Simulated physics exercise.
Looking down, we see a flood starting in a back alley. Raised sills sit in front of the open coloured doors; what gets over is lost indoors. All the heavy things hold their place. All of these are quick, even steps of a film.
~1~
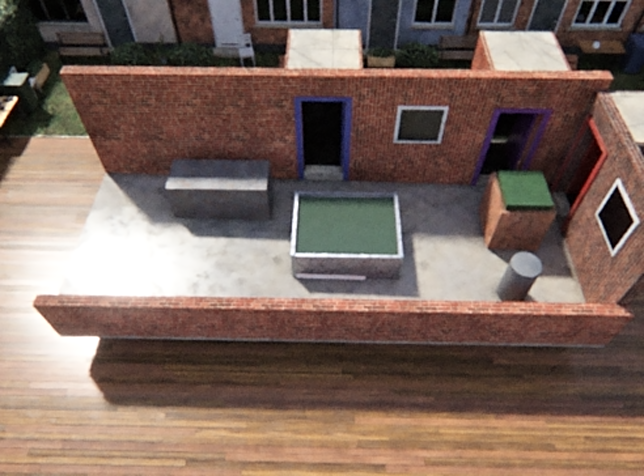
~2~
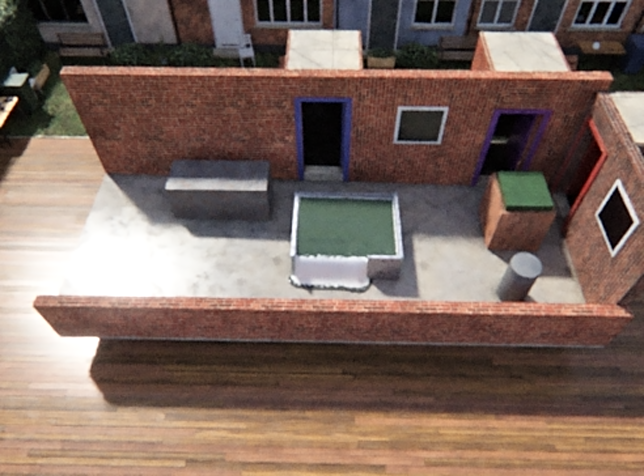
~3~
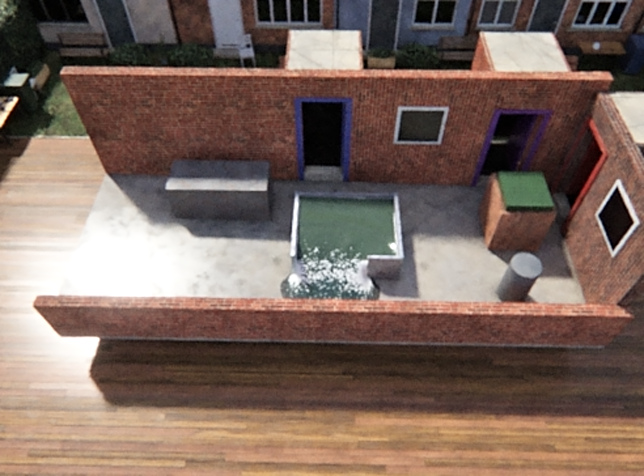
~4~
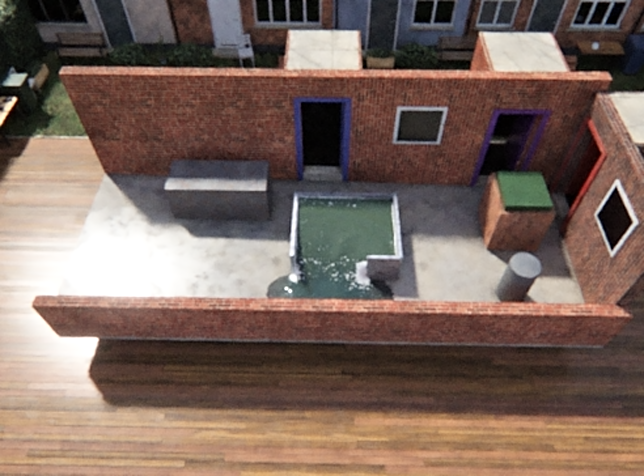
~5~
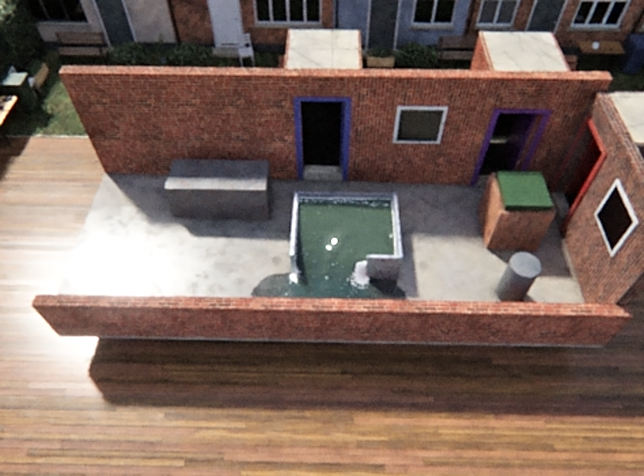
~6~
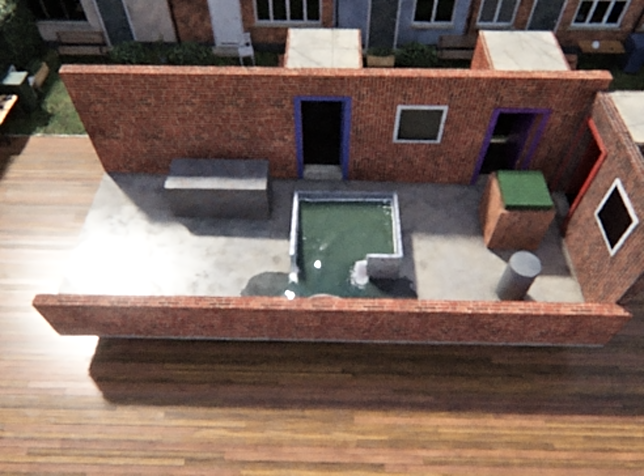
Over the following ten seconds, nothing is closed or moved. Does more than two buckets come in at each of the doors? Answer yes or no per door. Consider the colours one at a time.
The purple door no, the blue door no, the red door no.
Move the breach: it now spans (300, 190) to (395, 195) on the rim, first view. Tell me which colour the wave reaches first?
Lab note - earliest arrival at the blue-painted one.
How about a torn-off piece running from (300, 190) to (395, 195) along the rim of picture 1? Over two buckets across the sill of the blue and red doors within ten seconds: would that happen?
Blue: Above; red: Above.
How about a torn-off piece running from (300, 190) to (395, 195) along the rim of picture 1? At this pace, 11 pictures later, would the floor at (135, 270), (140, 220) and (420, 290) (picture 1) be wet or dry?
Going through them, the first would be still bare, the next still bare and the last still bare.
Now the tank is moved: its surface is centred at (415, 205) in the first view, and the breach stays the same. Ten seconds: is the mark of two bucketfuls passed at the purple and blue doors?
Purple: Below the limit; blue: Below the limit.
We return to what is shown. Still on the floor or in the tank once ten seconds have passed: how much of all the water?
I'd put it near 82 %.
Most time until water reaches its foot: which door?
The one in blue.
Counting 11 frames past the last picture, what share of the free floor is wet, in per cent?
My best guess is some 45 %.
A moment on, water covers 20 % of the floor; the purple door not reached, the blue door not reached, the red door not reached.
Next, water covers 45 % of the floor; the purple door not reached, the blue door not reached, the red door not reached.
Then, water covers 65 % of the floor; the purple door wet at the sill, nothing in, the blue door not reached, the red door wet at the sill, nothing in.
Later, water covers 80 % of the floor; the purple door wet at the sill, nothing in, the blue door not reached, the red door wet at the sill, nothing in.
In the end, water covers 85 % of the floor; the purple door wet at the sill, nothing in, the blue door wet at the sill, nothing in, the red door wet at the sill, nothing in.
